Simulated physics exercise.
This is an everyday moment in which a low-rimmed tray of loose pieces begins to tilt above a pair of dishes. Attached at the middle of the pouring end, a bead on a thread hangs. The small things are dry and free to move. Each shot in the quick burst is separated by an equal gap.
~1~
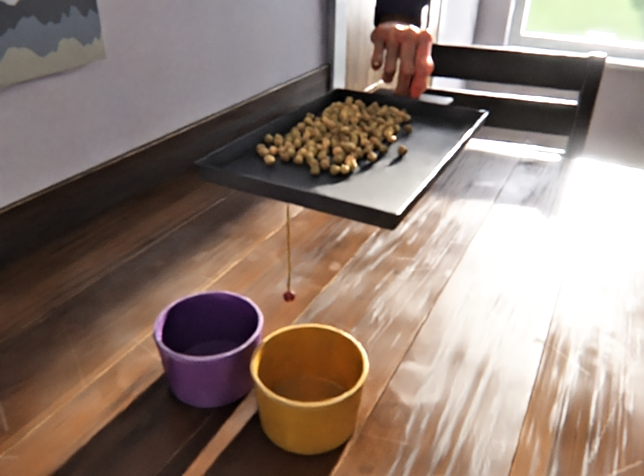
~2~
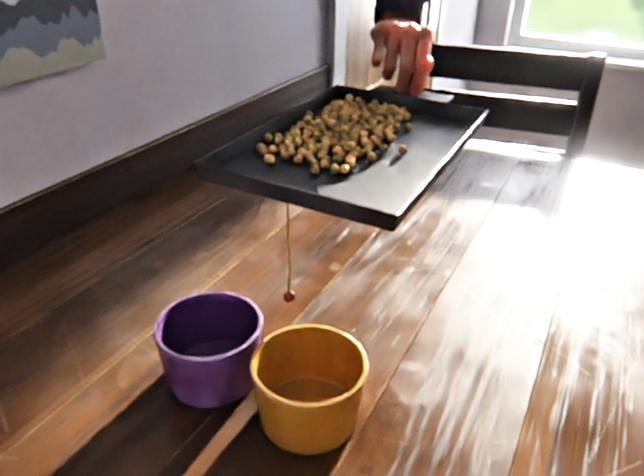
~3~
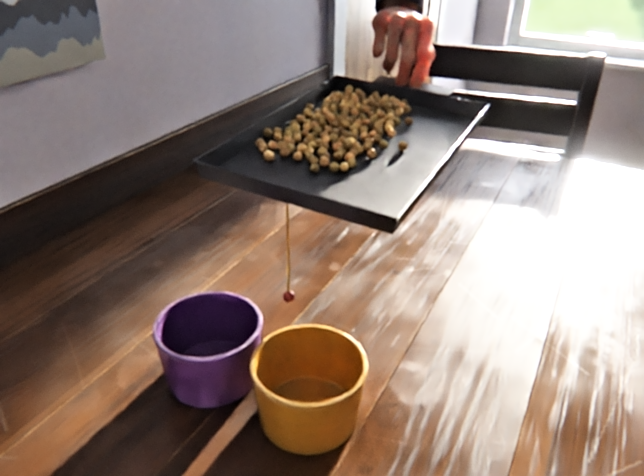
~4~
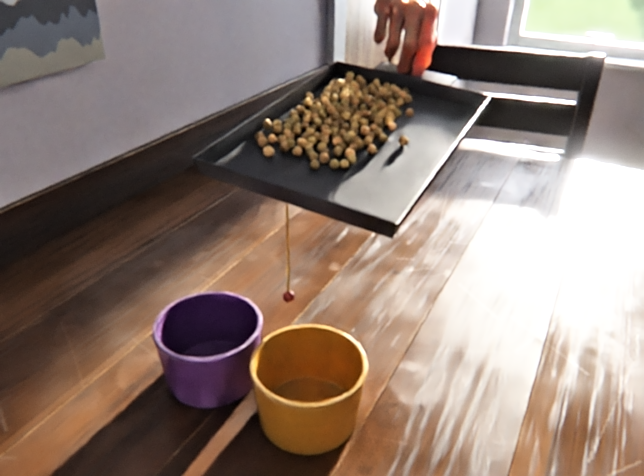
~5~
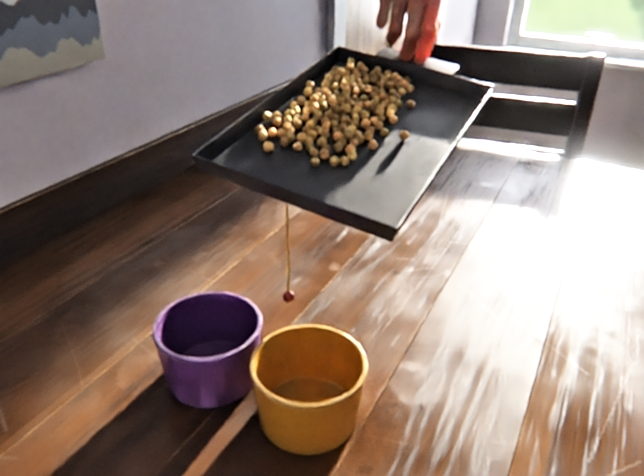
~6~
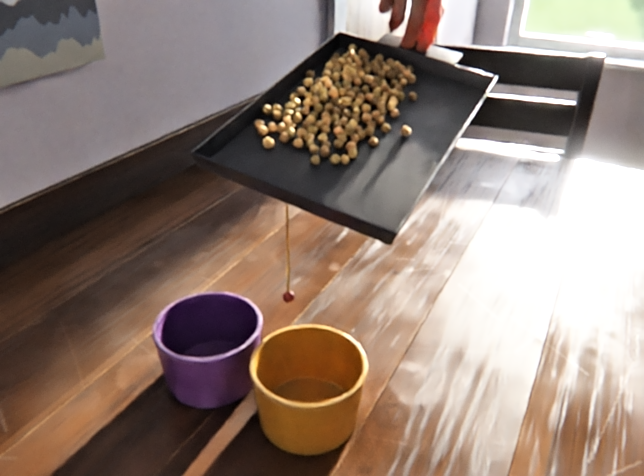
A dark tray of dried chickpeas tilts above two dishes as a hand raises its far end.
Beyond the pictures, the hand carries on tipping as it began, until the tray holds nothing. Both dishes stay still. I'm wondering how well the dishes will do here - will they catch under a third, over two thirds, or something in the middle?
I'd say under a third.
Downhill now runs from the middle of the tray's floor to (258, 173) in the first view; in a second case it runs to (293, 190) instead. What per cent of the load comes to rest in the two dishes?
The first gives 40 %, the second 80 %.
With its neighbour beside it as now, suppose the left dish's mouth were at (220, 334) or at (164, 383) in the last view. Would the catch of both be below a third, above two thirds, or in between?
In order: Less than a third, then below one third.
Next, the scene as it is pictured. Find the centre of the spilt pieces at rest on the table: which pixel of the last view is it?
The middle is around (397, 395).
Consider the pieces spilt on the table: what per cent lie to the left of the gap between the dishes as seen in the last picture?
Around 0 per cent, give or take.
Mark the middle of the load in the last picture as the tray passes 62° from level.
Near (375, 217).
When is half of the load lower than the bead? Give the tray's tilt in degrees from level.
At roughly 105°.
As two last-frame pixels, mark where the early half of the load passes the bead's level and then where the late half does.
(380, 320) for the early half, (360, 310) for the late half.
Just after the last frame, tray tipped steeply; the larger part on the tray; just a few in the right dish; about a tenth outside both; about a tenth in the air.
A moment on, tray tipped past a quarter turn; roughly half on the tray; about a tenth in the right dish; roughly a third outside both; just a few in the air.
Further on, tray tipped past a quarter turn; roughly a quarter in the right dish; the larger part outside both.
When it is over, tray tipped past a quarter turn; roughly a quarter in the right dish; not one in the left dish; the larger part outside both.
